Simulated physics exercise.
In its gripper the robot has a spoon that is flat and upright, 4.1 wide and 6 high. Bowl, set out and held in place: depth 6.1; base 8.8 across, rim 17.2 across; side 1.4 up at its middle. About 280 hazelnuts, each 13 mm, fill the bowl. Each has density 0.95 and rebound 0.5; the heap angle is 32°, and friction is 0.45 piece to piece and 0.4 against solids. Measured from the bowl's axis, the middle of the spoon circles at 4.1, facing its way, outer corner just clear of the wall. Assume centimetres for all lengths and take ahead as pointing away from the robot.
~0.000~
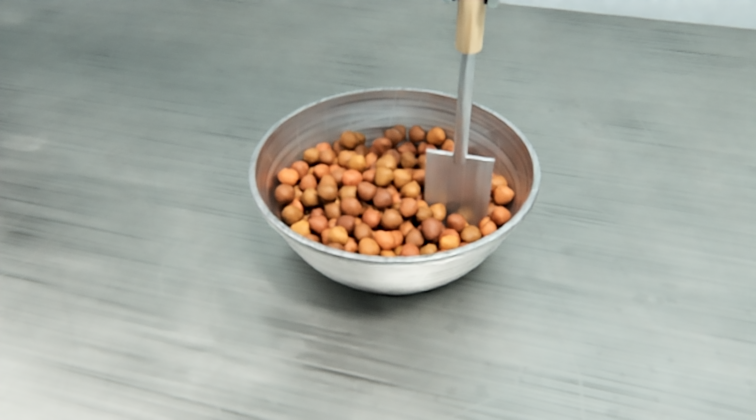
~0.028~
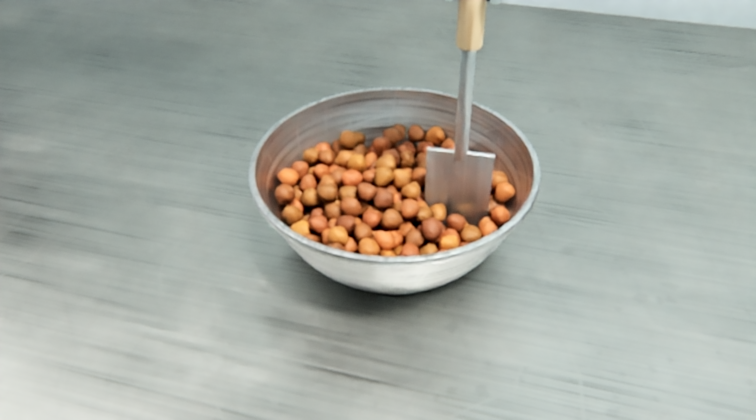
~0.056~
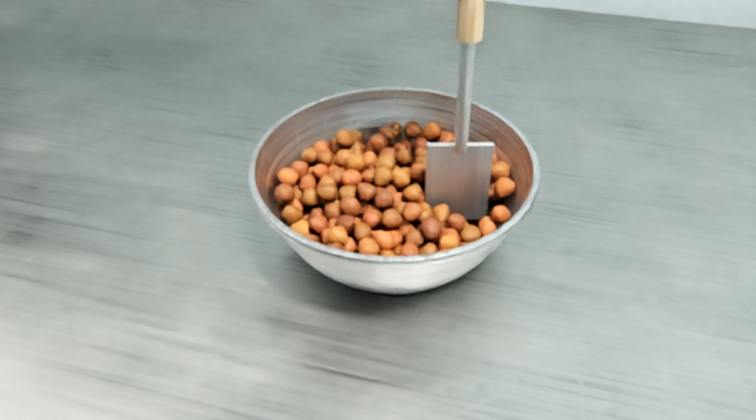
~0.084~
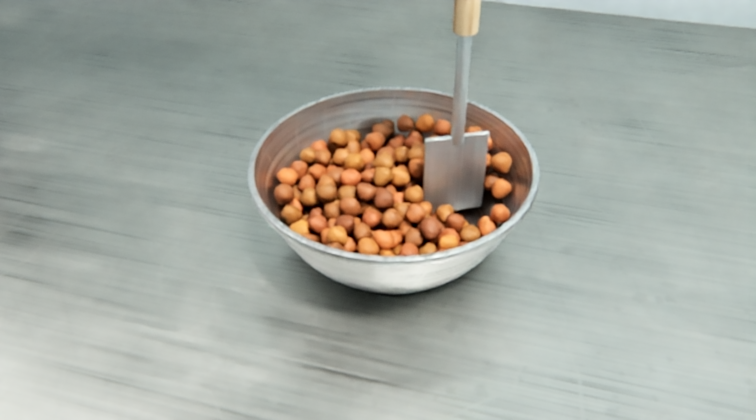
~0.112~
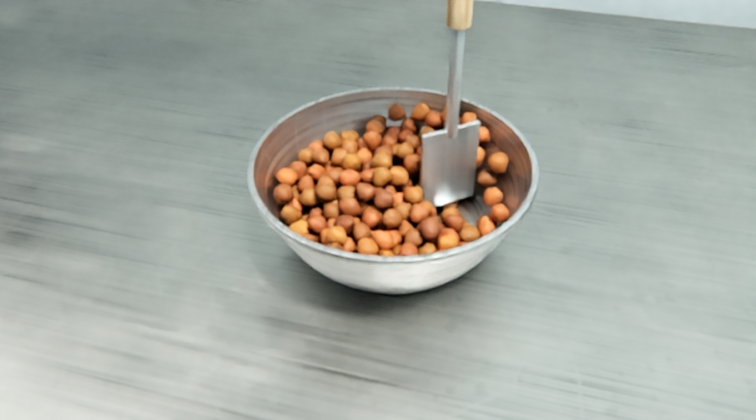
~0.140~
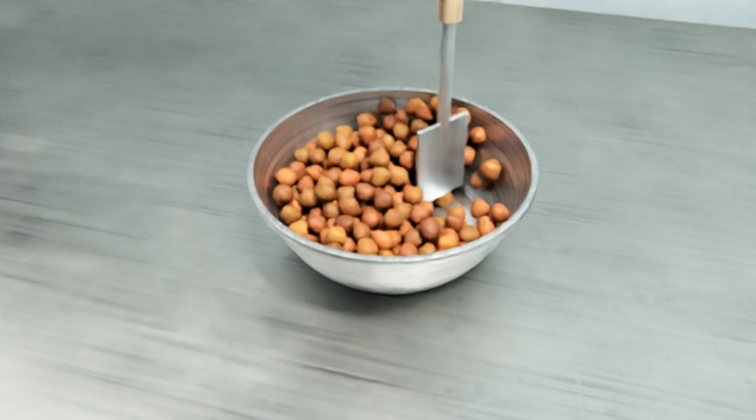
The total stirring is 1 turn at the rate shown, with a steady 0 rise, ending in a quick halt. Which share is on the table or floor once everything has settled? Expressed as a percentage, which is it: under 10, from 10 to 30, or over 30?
The percentage is from 10 to 30.
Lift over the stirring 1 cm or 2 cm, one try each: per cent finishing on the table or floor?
Near 15 in a hundred, then near 15 in a hundred.
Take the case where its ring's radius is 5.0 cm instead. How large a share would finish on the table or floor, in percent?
Around 15 in a hundred, in that case.
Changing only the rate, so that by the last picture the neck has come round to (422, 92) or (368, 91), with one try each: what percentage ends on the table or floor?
First try: About 25 %; second try: About 45 %.
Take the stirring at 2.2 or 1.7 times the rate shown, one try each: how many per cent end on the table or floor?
Around 40 percent for the first try and 30 percent for the second.
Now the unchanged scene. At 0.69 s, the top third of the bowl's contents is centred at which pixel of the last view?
Top-third centre at approx. (457, 208).
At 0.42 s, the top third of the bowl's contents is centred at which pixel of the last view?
Near (308, 187).
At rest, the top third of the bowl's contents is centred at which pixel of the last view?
Estimated centre: (453, 151).
After 0.42 s, 172° round, highest piece 8 above the table; 265 in the bowl, 8 on the table or floor, 2 in flight or on the tool.
After 0.69 s, 291° round, highest piece 8 above the table; 244 in the bowl, 24 on the table or floor, 7 in flight or on the tool.
After 1.03 s, 0° round, highest piece 7 above the table; 230 in the bowl, 45 on the table or floor.
After 1.73 s, 0° round, highest piece 7 above the table; 230 in the bowl, 45 on the table or floor.
In the end, 230 in the bowl, 45 on the table or floor. That is 16 % on the table or floor.
